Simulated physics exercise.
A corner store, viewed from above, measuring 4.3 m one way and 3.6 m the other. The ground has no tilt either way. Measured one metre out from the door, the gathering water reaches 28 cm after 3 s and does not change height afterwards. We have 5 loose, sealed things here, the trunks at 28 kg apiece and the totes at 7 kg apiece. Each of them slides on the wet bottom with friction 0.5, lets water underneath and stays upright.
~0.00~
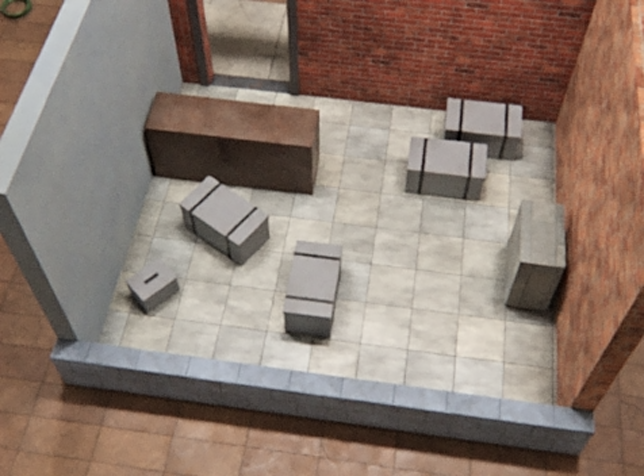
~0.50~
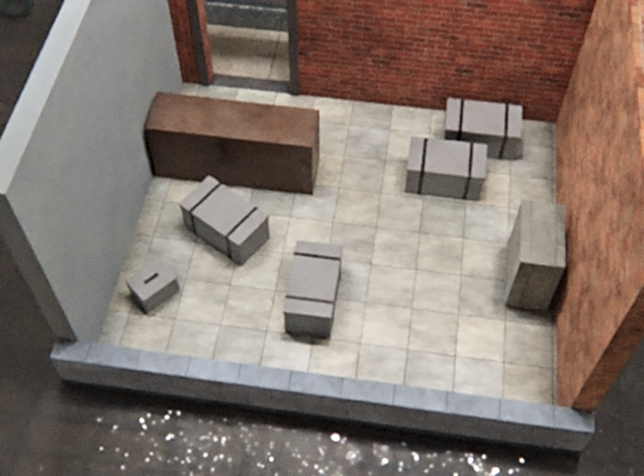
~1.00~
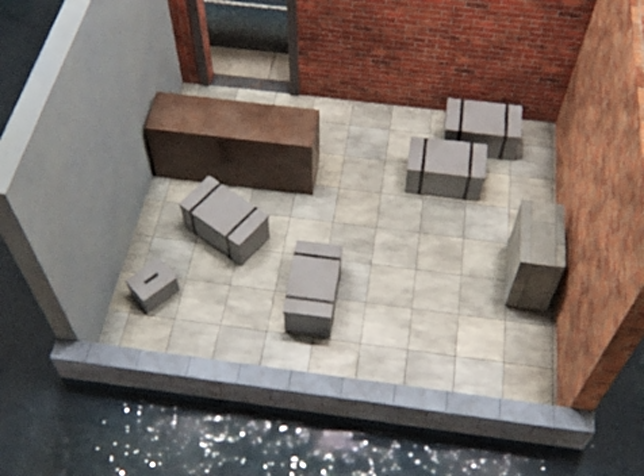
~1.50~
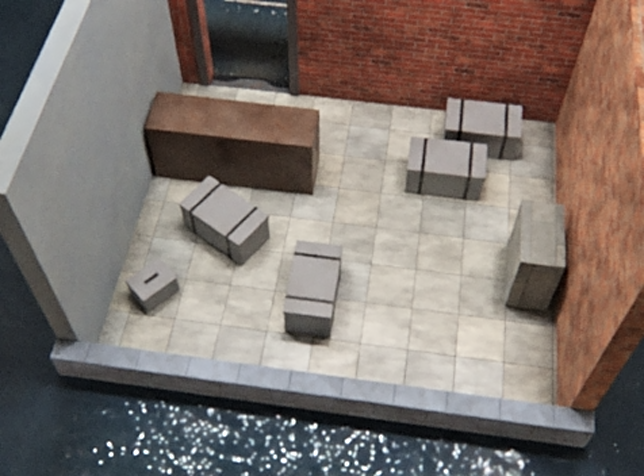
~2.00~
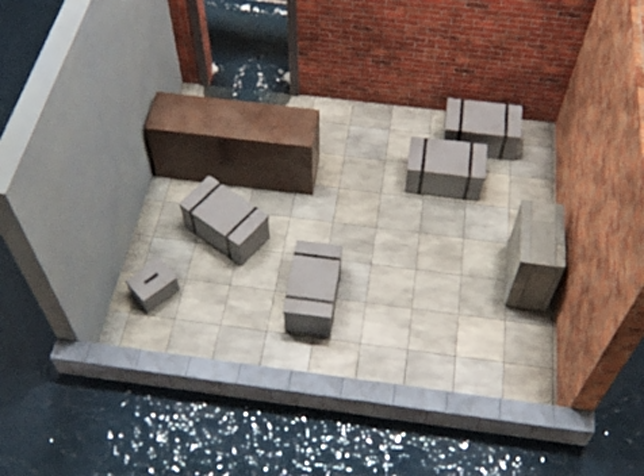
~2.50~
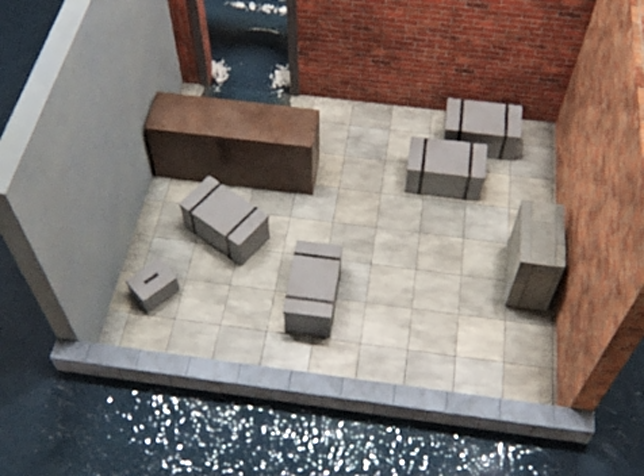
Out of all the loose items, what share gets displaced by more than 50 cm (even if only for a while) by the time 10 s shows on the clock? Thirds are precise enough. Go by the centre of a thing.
I'd put it at between one and two thirds.
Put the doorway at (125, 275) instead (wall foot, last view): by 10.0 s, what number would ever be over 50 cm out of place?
That would give 5.
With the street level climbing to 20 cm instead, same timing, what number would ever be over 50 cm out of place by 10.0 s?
It would come to 2 of them.
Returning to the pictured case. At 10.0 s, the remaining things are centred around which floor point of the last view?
The average lands around (304, 297).
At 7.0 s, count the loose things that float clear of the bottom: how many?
At that time the total is 1.
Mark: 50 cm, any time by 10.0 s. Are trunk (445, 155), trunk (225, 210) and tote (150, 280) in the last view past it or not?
In turn: More, less, less.
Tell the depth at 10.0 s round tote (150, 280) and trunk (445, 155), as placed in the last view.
Close to 3 and 12 centimetres.
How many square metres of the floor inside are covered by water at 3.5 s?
I'd put it close to 2.5 m2.
After 3.5 s 0 of 5 are over 50 cm from their spots; 0 afloat.
After 4.5 s 0 of 5 are over 50 cm from their spots; 0 afloat.
After 7.0 s 2 of 5 are over 50 cm from their spots; 1 afloat.
After 10.0 s 2 of 5 are over 50 cm from their spots, and 2 have been at some point; 1 afloat.
